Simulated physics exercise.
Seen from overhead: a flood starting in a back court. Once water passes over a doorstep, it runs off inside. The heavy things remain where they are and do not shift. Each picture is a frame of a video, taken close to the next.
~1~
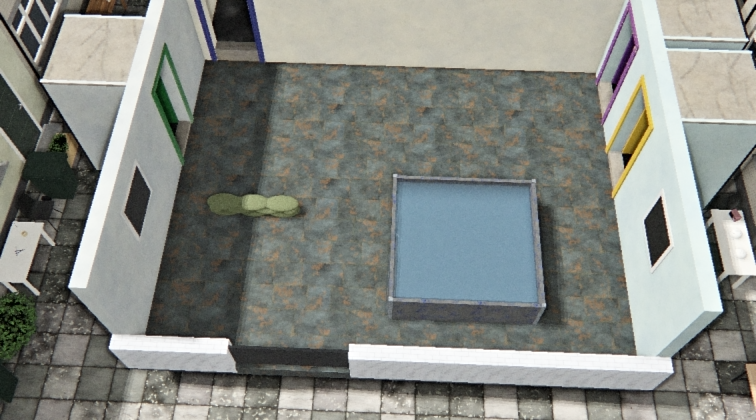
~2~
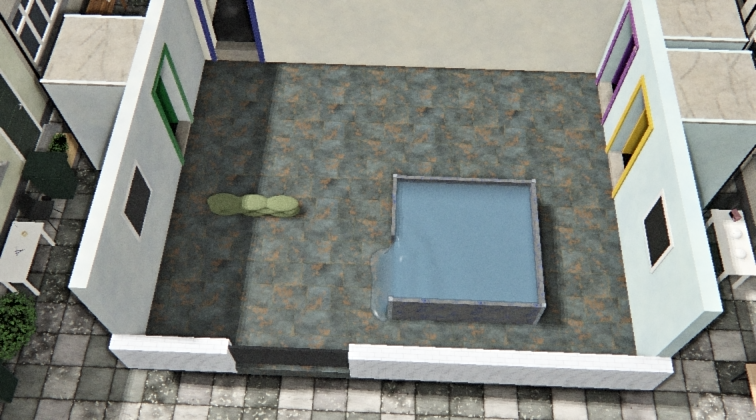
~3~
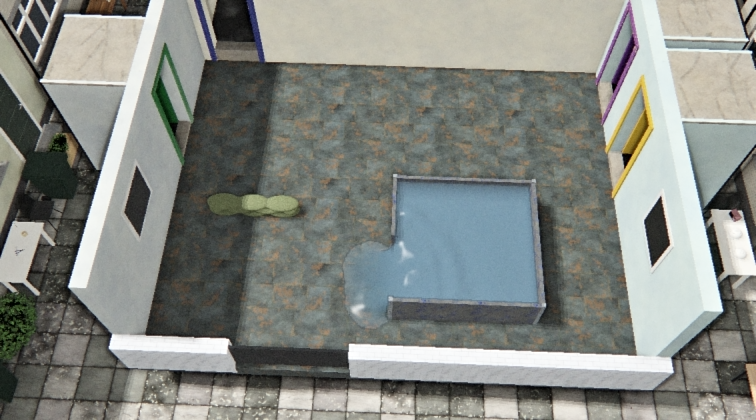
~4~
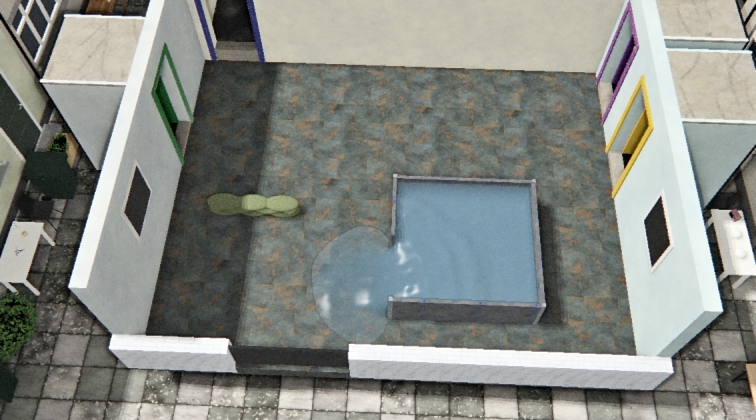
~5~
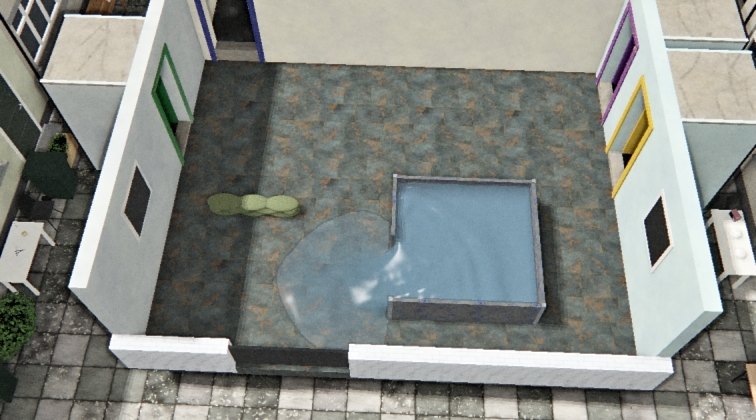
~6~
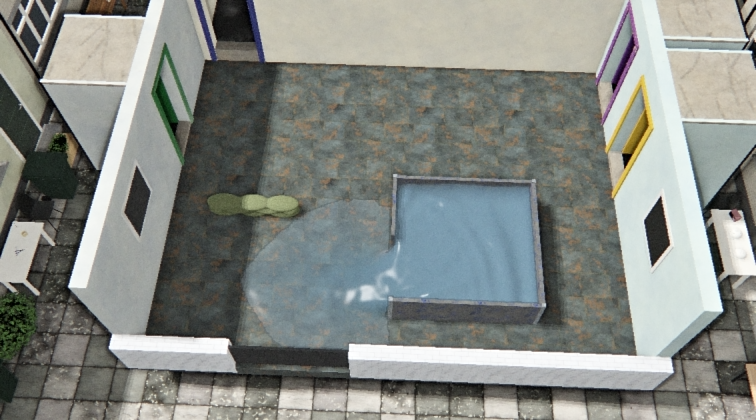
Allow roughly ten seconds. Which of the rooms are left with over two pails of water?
At the end, the blue door is going to stay inside the allowance. The purple door is going to stay inside the allowance. The yellow door is going to stay inside the allowance. The green door is going to stay inside the allowance.
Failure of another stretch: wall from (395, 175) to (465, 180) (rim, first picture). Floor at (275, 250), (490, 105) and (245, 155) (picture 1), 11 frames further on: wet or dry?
In the order you gave them, I get still bare, drenched, still bare.
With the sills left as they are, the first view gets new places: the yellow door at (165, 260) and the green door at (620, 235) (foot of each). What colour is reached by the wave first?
I reckon it is the one in yellow.
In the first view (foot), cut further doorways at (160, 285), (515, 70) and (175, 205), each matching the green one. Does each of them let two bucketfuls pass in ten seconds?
Crosses the line; stays below the line; crosses the line.
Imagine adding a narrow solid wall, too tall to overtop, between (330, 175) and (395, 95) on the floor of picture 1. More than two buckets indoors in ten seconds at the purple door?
Door by door: Purple misses the mark.
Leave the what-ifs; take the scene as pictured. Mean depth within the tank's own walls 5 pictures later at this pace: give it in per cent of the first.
About 76 per cent.
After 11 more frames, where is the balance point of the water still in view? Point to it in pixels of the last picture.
It's close to (379, 268).
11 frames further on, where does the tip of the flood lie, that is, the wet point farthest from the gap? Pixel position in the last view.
Near (185, 154).
A moment on, water covers 25 % of the floor; the blue door not reached, the purple door not reached, the yellow door not reached, the green door not reached.
Next, water covers 25 % of the floor; the blue door not reached, the purple door not reached, the yellow door not reached, the green door not reached.
Then, water covers 40 % of the floor; the blue door not reached, the purple door not reached, the yellow door not reached, the green door wet at the sill, nothing in.
Later, water covers 60 % of the floor; the blue door wet at the sill, nothing in, the purple door not reached, the yellow door not reached, the green door under two buckets in.
In the end, water covers 90 % of the floor; the blue door wet at the sill, nothing in, the purple door wet at the sill, nothing in, the yellow door wet at the sill, nothing in, the green door under two buckets in.
